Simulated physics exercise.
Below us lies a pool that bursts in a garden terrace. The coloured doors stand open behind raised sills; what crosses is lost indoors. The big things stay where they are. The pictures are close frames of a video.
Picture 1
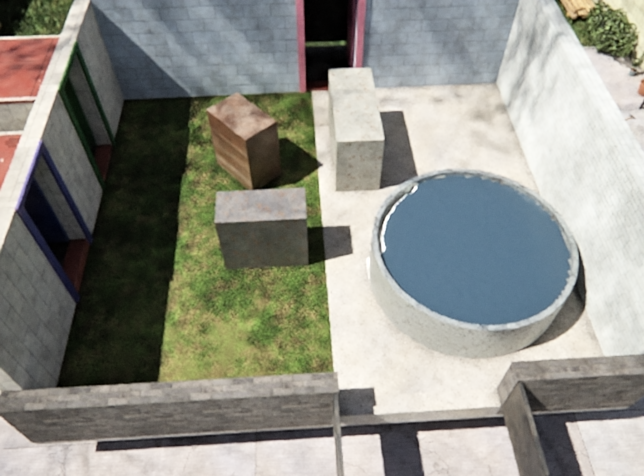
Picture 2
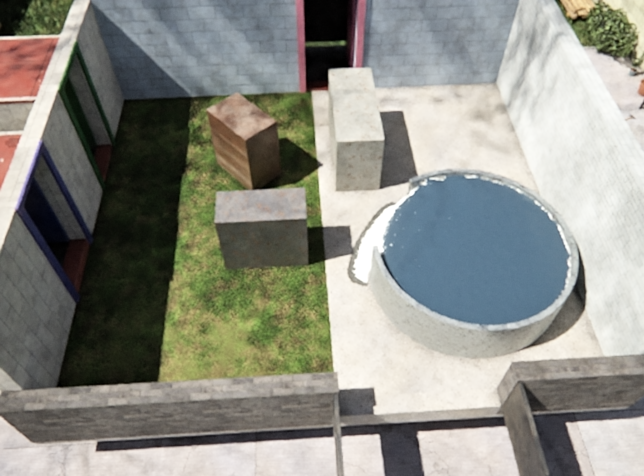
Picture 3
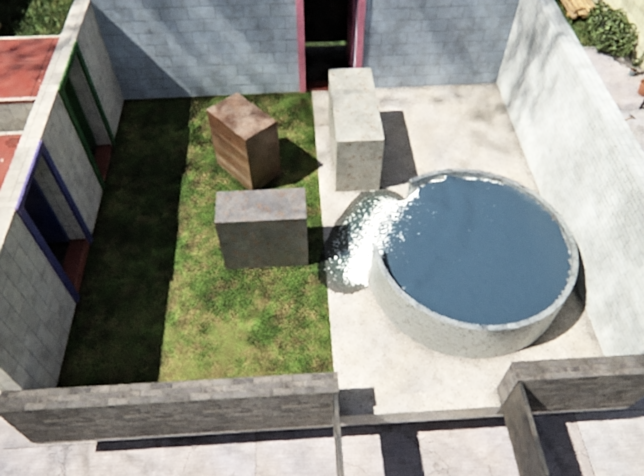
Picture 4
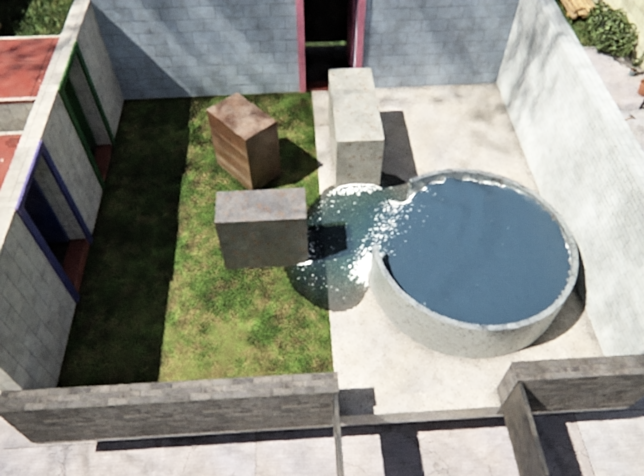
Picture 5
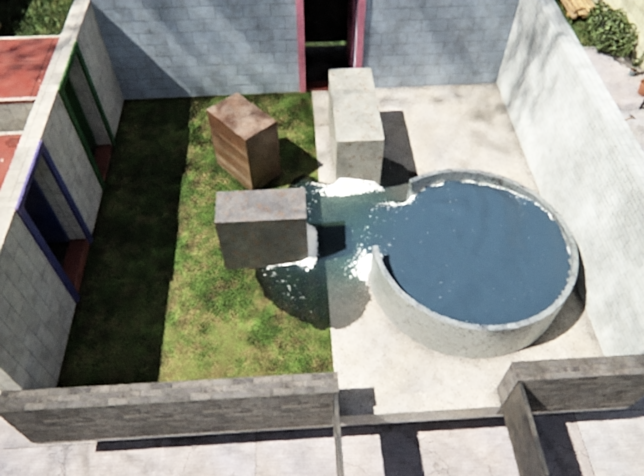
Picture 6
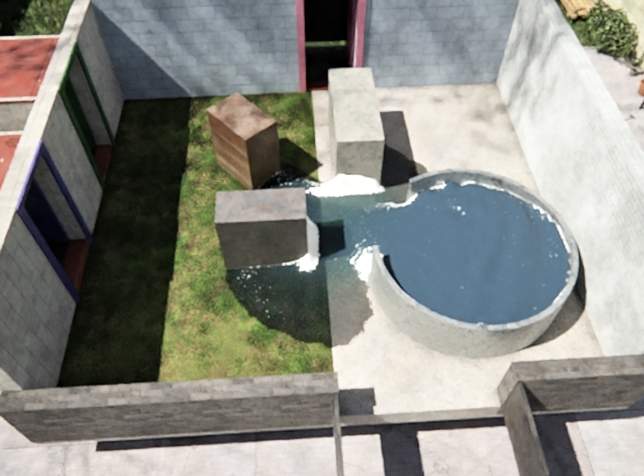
Water burst through the left side of the round pool in the walled terrace, foaming across the pale paving toward the grass, then spread around the gray block and reached near the brown one.
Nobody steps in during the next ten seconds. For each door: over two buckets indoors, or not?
The blue door holds within the limit; the pink door floods; the green door floods.
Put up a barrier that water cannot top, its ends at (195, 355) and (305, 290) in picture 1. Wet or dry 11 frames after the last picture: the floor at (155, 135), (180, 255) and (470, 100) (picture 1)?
As listed: Not flooded, under water, not flooded.
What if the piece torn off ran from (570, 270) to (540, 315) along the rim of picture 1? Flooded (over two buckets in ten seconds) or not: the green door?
Then: The green door is under.
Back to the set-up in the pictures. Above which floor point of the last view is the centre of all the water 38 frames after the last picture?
Near (291, 227).
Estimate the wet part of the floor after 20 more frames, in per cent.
Roughly 80 per cent.
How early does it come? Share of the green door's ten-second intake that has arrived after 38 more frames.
Near 35 in a hundred.
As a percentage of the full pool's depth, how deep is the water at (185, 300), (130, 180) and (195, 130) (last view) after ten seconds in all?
About 14, 14 and 14 per cent.
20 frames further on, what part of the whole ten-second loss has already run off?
Close to 15 %.
A moment on, water covers 25 % of the floor; the blue door not reached, the pink door not reached, the green door not reached.
Next, water covers 55 % of the floor; the blue door not reached, the pink door not reached, the green door not reached.
Then, water covers 80 % of the floor; the blue door wet at the sill, nothing in, the pink door over two buckets in, the green door under two buckets in.
Later, water covers 95 % of the floor; the blue door wet at the sill, nothing in, the pink door over two buckets in, the green door over two buckets in.
In the end, water covers 100 % of the floor; the blue door wet at the sill, nothing in, the pink door far over two buckets in, the green door over two buckets in.
